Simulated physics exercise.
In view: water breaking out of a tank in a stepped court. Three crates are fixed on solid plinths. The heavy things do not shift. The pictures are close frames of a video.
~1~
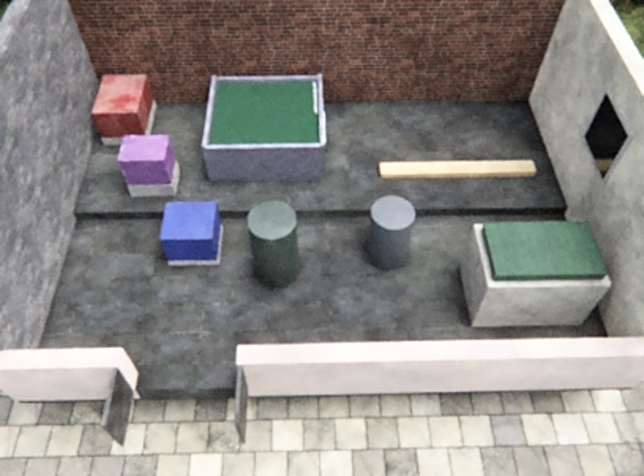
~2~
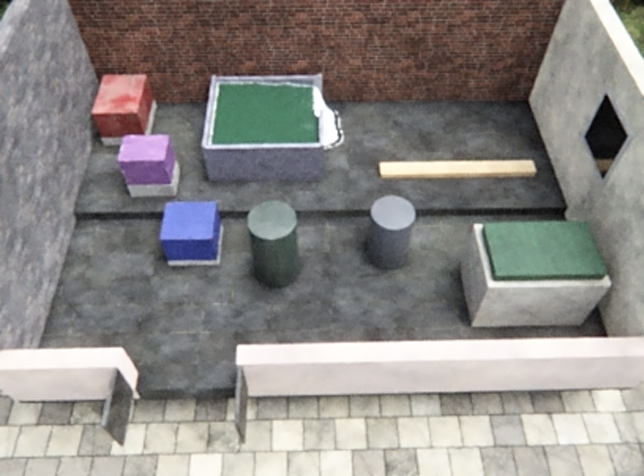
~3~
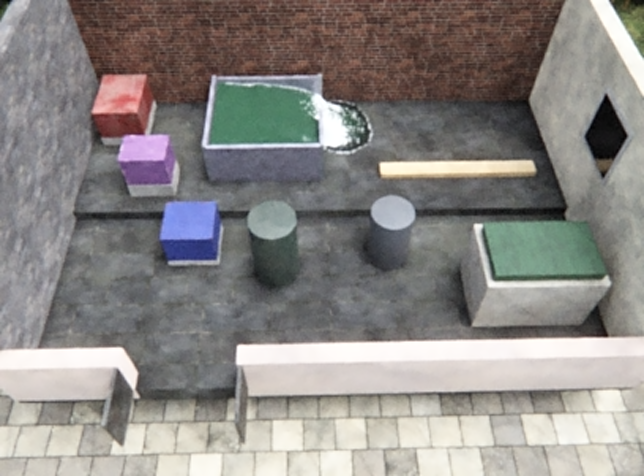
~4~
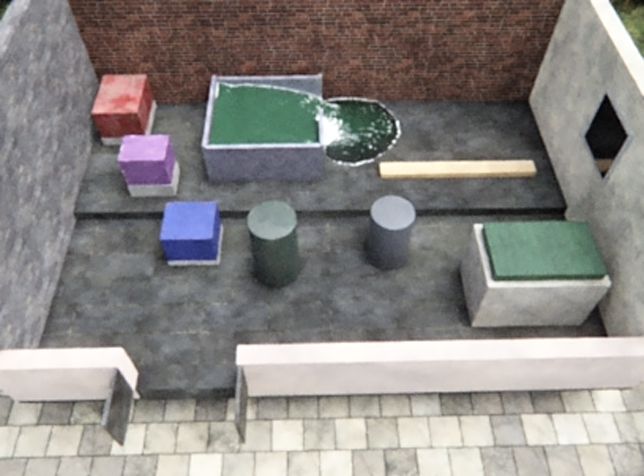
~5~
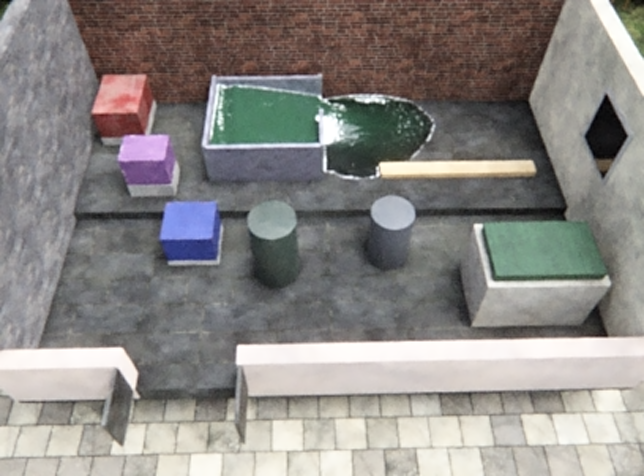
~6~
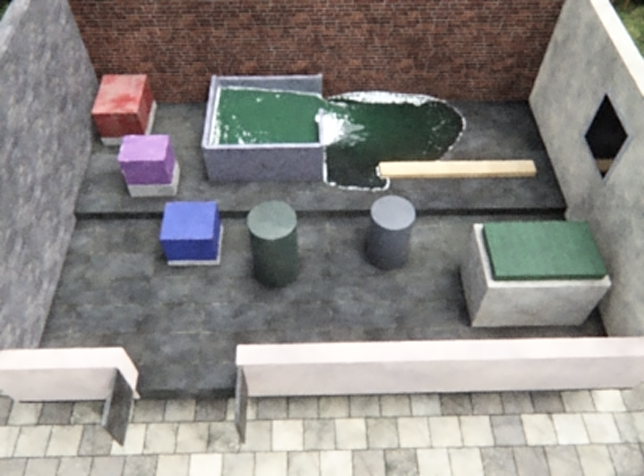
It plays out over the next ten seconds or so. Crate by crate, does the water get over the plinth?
One by one: The blue crate stays dry; the red crate stays dry; the purple crate stays dry.
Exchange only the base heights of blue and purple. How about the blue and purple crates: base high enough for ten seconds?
One by one: The blue one stays dry, the purple one is spared.
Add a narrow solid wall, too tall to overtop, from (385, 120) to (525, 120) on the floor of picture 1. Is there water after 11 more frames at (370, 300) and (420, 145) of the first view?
In that order: Not flooded, flooded.
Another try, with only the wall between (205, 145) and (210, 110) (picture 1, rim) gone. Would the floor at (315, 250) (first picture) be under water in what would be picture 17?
There: Flooded.
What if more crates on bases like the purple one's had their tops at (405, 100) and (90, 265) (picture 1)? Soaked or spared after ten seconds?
As listed: Is topped, remains dry.
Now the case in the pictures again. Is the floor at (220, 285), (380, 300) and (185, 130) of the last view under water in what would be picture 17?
In turn: Not flooded, clear, free of water.
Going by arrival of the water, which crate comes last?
That is the purple crate.
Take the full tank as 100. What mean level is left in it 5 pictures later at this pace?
Roughly 66 per cent.
A moment on, water covers 20 % of the floor; the blue crate not reached, the red crate not reached, the purple crate not reached.
Next, water covers 20 % of the floor; the blue crate not reached, the red crate not reached, the purple crate not reached.
Then, water covers 30 % of the floor; the blue crate not reached, the red crate water round its plinth, the purple crate not reached.
Later, water covers 55 % of the floor; the blue crate not reached, the red crate water round its plinth, the purple crate not reached.
In the end, water covers 75 % of the floor; the blue crate stayed above the water, the red crate stayed above the water, the purple crate stayed above the water.
